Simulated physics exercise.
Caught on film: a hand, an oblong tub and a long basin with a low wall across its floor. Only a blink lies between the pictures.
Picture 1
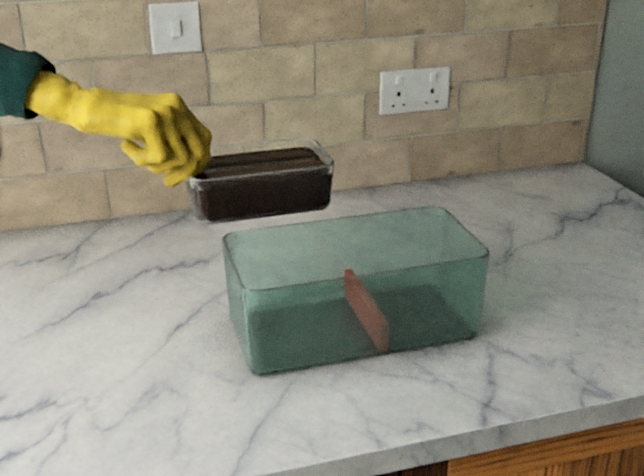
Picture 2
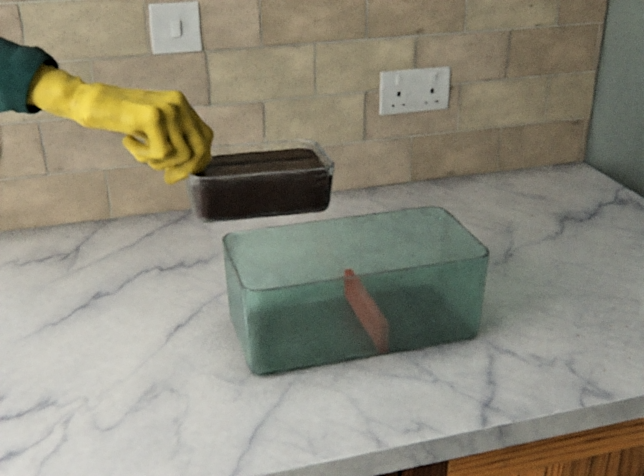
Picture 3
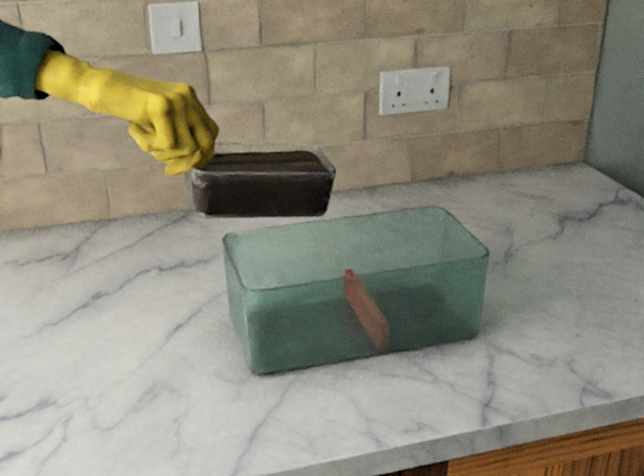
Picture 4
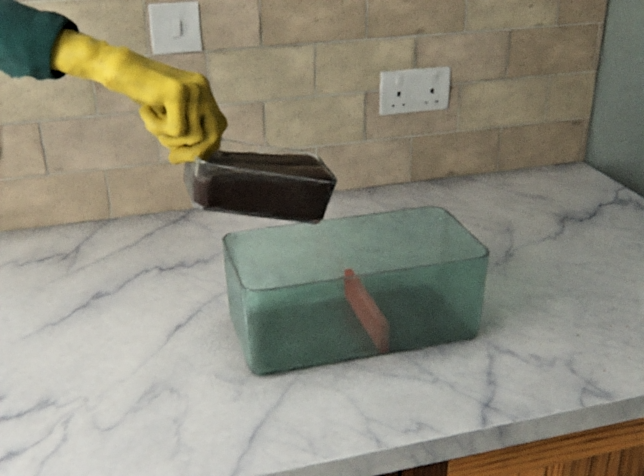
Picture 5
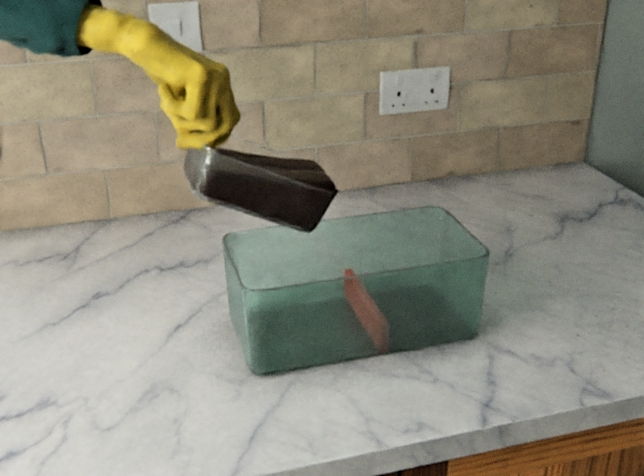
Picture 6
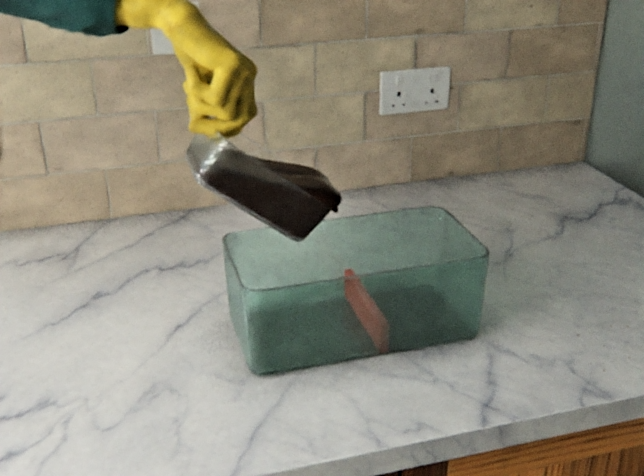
A yellow-gloved hand holds a small clear tub of dark coffee, almost level, above a long greenish basin with a low reddish wall across its floor. The hand rises and shifts right, tilting the tub steadily steeper, right end down, until a little coffee slips over its lower edge.
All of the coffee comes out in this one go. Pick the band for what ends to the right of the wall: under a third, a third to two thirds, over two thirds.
It comes to not even a third.
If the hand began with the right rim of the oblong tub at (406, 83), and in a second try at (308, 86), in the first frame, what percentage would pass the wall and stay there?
Roughly 75 per cent, and 15 per cent.
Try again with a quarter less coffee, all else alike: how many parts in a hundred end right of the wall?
It comes to 5 per cent or so.
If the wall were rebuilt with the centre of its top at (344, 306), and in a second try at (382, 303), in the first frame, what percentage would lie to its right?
In turn 50 and 30 in a hundred.
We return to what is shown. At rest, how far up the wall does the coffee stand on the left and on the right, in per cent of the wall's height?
Some 50 per cent left and 20 right.
A moment on, the oblong tub is tipped right over and 9 per cent is still to pour, 79 is left of the wall and 8 right of it.
Next, the oblong tub is tipped right over and 2 per cent is still to pour, 75 is left of the wall and 14 right of it.
Then the oblong tub is tipped right over and 0 per cent is still to pour, 75 is left of the wall and 19 right of it.
Later the oblong tub is tipped right over and 0 per cent is still to pour, 75 is left of the wall and 20 right of it.
At rest 75 per cent lies left of the wall, 20 right of it and 5 outside.
